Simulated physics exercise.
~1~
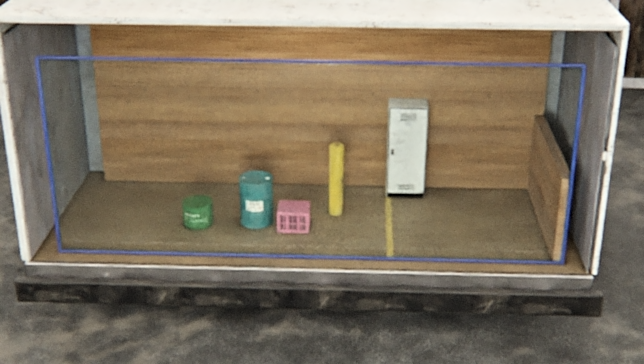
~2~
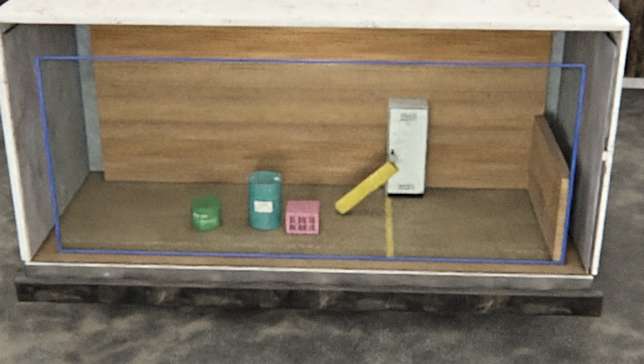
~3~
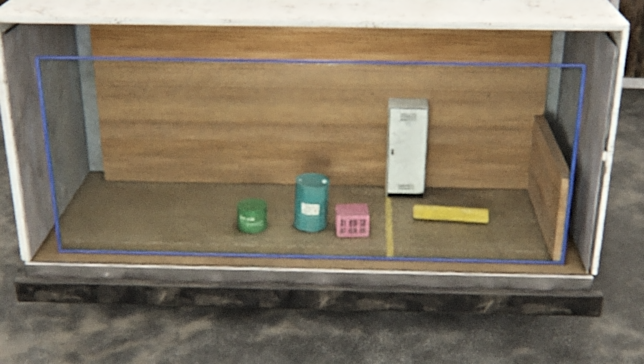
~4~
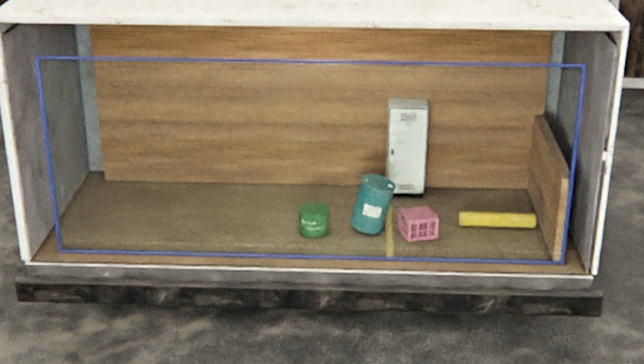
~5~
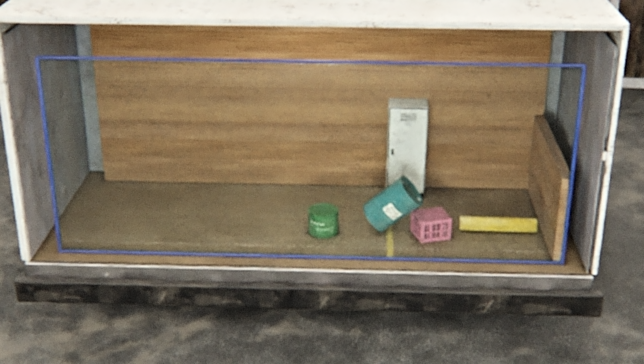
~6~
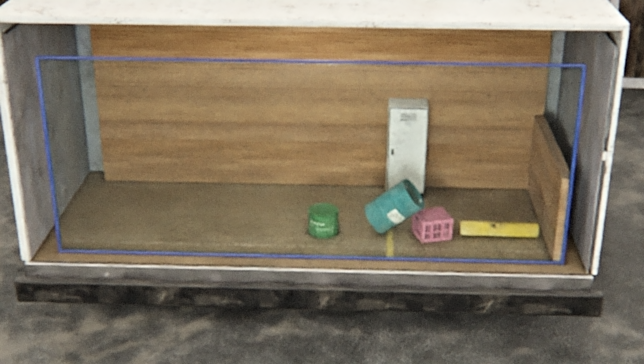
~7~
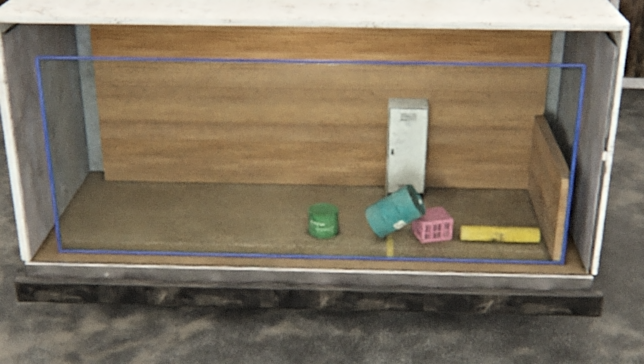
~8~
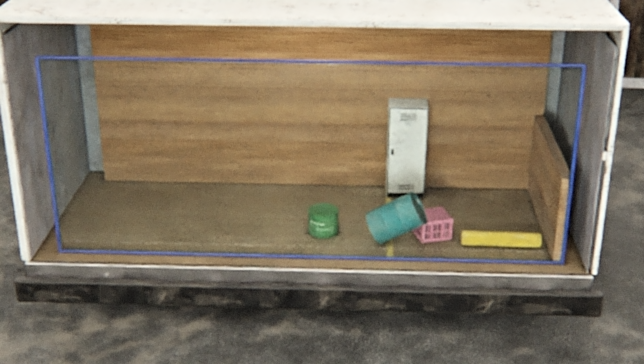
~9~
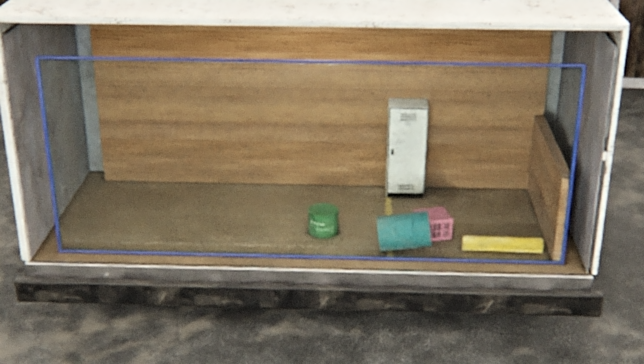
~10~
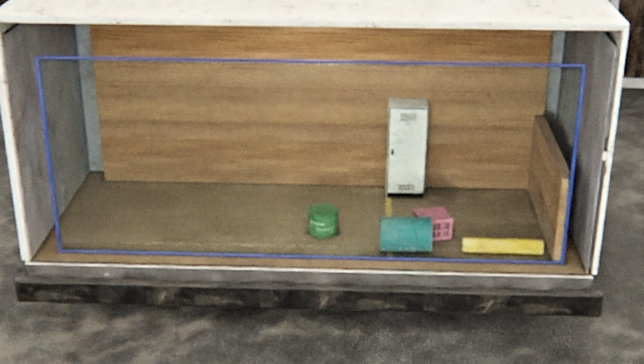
In a wide open-fronted box with a fixed locker, a green bucket, teal drum, pink crate and yellow roll slid right; the roll toppled first, then the drum tipped onto its side, ending over the yellow line beside the crate, while the bucket stopped short.
